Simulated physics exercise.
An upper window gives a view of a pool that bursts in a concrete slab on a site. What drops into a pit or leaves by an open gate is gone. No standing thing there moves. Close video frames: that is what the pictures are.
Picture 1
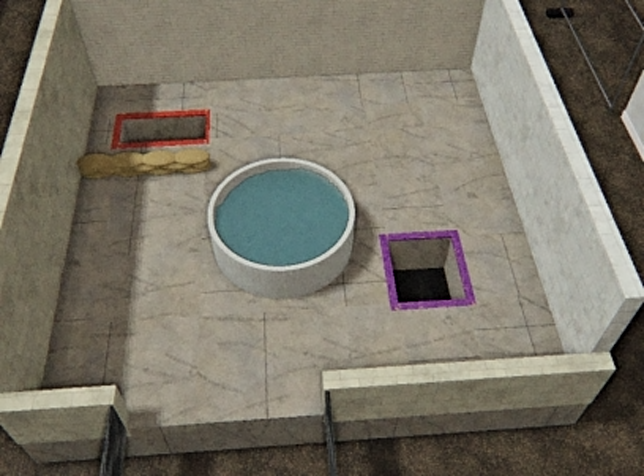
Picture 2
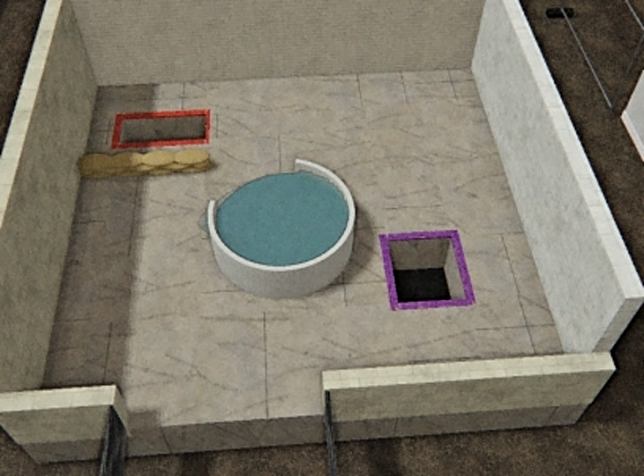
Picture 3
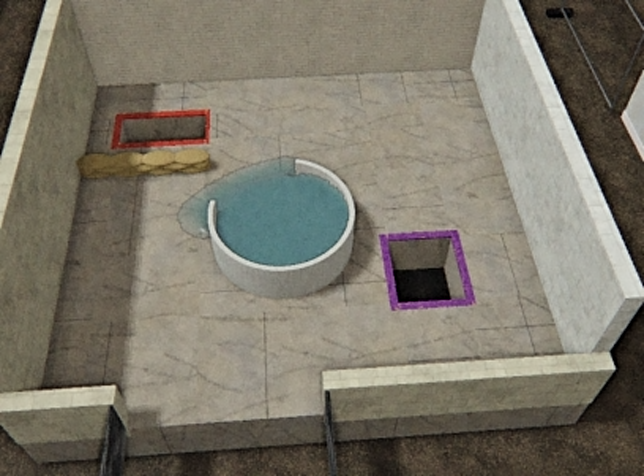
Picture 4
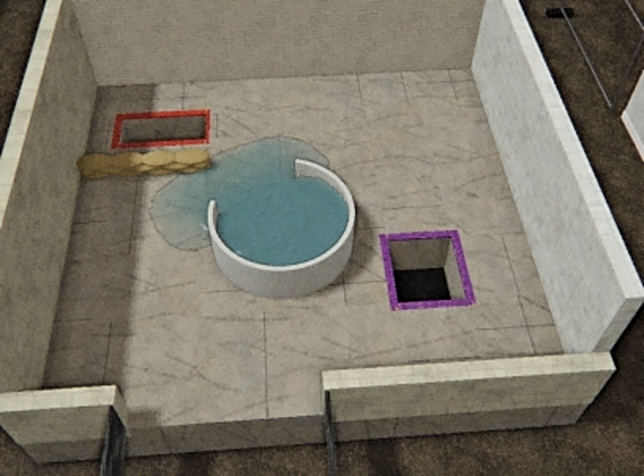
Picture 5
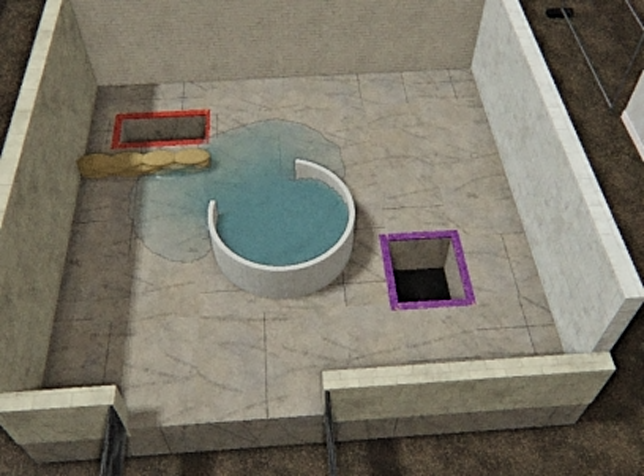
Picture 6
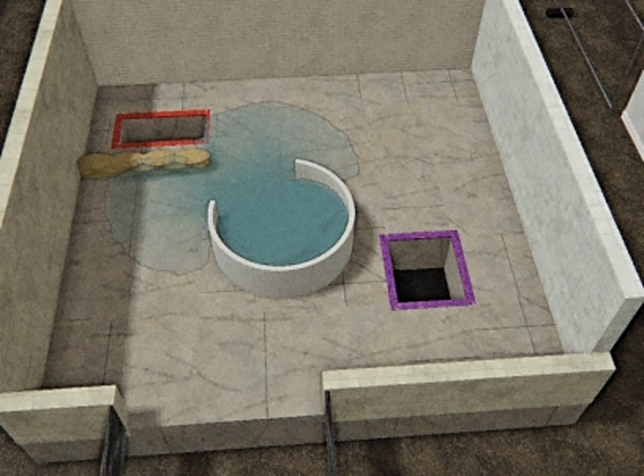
On a walled concrete slab with a red-edged pit and a purple-edged pit, a round white tank of blue water stands whole. A gap opens in its far left side, and water pours out, spreading in a widening sheet across the floor toward the tan sandbags and back wall.
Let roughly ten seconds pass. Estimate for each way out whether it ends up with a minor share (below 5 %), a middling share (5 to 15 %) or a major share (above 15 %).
My prediction: The gate ends up with a moderate portion - five to fifteen per cent, the purple pit ends up with a tiny portion - beneath five per cent, the red pit ends up with a large portion - topping fifteen per cent.
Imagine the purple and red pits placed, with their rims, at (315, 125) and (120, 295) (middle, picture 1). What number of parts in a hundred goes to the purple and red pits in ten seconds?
Percentages by pit: Purple at 20, red at 25.
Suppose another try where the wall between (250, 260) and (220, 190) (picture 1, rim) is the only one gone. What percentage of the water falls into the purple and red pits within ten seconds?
For purple it's about 4 per cent, and for red about 2 per cent.
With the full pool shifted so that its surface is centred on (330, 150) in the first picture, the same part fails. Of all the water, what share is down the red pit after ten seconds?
Within ten seconds, 50 percent of the total ends up in the red pit.
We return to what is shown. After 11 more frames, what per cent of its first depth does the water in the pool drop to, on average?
36 percent or so.
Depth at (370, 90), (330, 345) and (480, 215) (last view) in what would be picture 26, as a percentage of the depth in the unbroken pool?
Readings in sequence: 10, 0, 0 percent.
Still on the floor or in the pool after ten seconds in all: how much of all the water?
That works out to about 60 percent.
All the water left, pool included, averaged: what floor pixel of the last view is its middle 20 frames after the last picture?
I'd say near (221, 179).
A moment on, water covers 25 % of the floor; the gate 0 %, the purple pit 0 %, the red pit 3 %.
Next, water covers 30 % of the floor; the gate 0 %, the purple pit 0 %, the red pit 6 %.
Then, water covers 50 % of the floor; the gate 0 %, the purple pit 0 %, the red pit 10 %.
Later, water covers 70 % of the floor; the gate 5 %, the purple pit 0 %, the red pit 19 %.
In the end, water covers 95 % of the floor; the gate 10 %, the purple pit 3 %, the red pit 27 %.
